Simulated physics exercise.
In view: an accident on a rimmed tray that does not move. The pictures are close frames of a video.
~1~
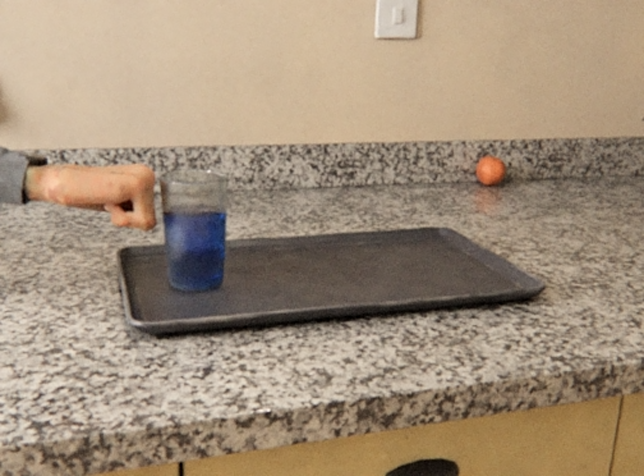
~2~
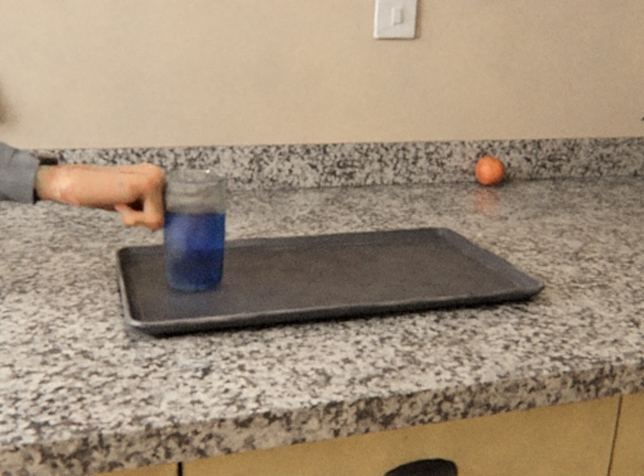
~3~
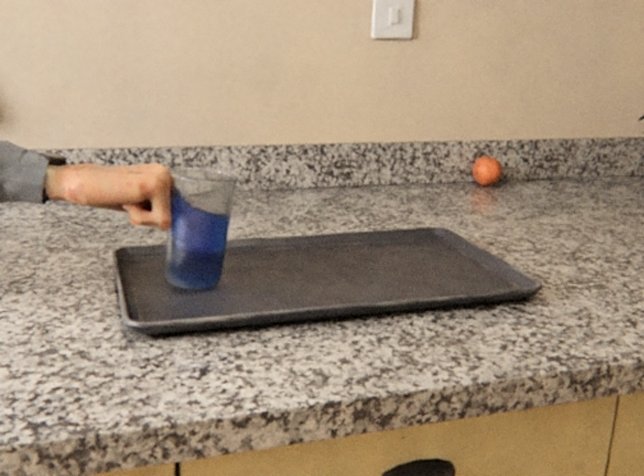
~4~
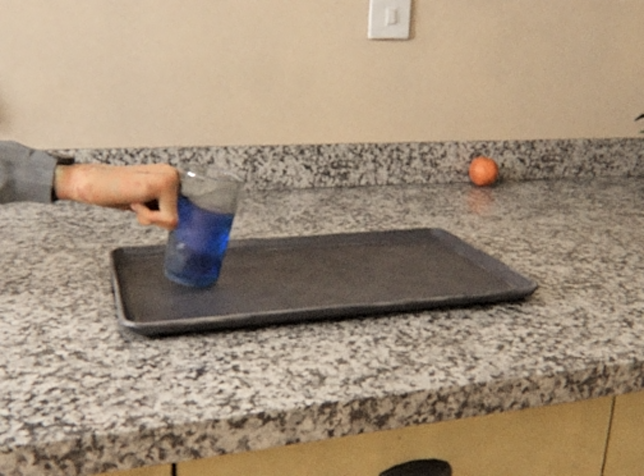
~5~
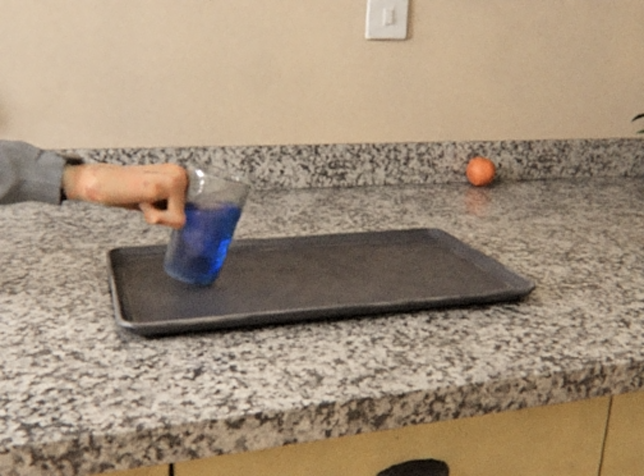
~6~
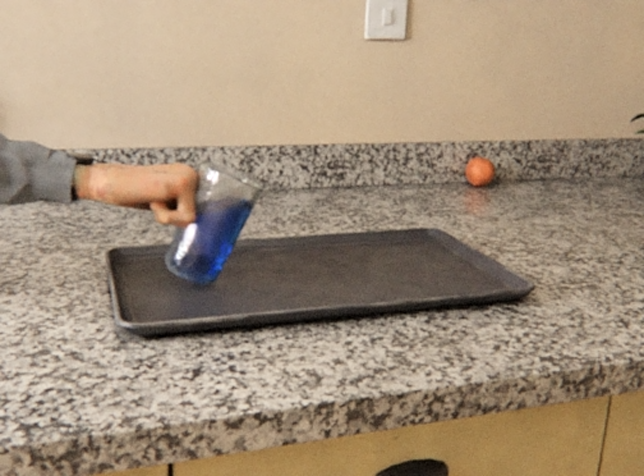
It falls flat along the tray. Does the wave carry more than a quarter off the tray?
As it turns out, more than a quarter leaves the tray.
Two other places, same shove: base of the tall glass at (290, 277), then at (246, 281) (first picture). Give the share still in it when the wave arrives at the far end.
In turn 70 and 60 in a hundred.
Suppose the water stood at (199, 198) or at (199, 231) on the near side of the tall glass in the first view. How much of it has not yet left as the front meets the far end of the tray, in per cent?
First some 50, then 50 per cent.
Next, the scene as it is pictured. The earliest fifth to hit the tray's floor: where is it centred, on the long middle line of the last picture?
At about (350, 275).
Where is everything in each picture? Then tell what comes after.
Tilt 0°; right rim (226, 177); surface from (167, 210) to (221, 207); the tray's far rim is at (493, 254); the tray is clear ahead, in the first frame.
Tilt 0°; right rim (225, 177); surface from (166, 210) to (220, 207), in the second frame.
Tilt 6°; right rim (233, 178); surface from (170, 187) to (226, 211), in the third frame.
Tilt 12°; right rim (241, 180); surface from (177, 185) to (230, 209), in the fourth frame.
Tilt 18°; right rim (250, 183); surface from (182, 200) to (237, 203), in the fifth frame.
Tilt 24°; right rim (260, 188); surface from (184, 215) to (248, 198), in the sixth frame.
A moment on, the tall glass is falling and 100 per cent is in the glass, 0 on the tray and 0 above or beyond its rim.
Next, the tall glass lies on its side and 83 per cent is in the glass, 4 on the tray and 14 above or beyond its rim.
Then the tall glass lies on its side and 47 per cent is in the glass, 46 on the tray and 7 above or beyond its rim.
Later the tall glass lies on its side and 24 per cent is in the glass, 44 on the tray and 31 above or beyond its rim.
Finally, 63 per cent is held by tray and glass, 37 is off the tray.
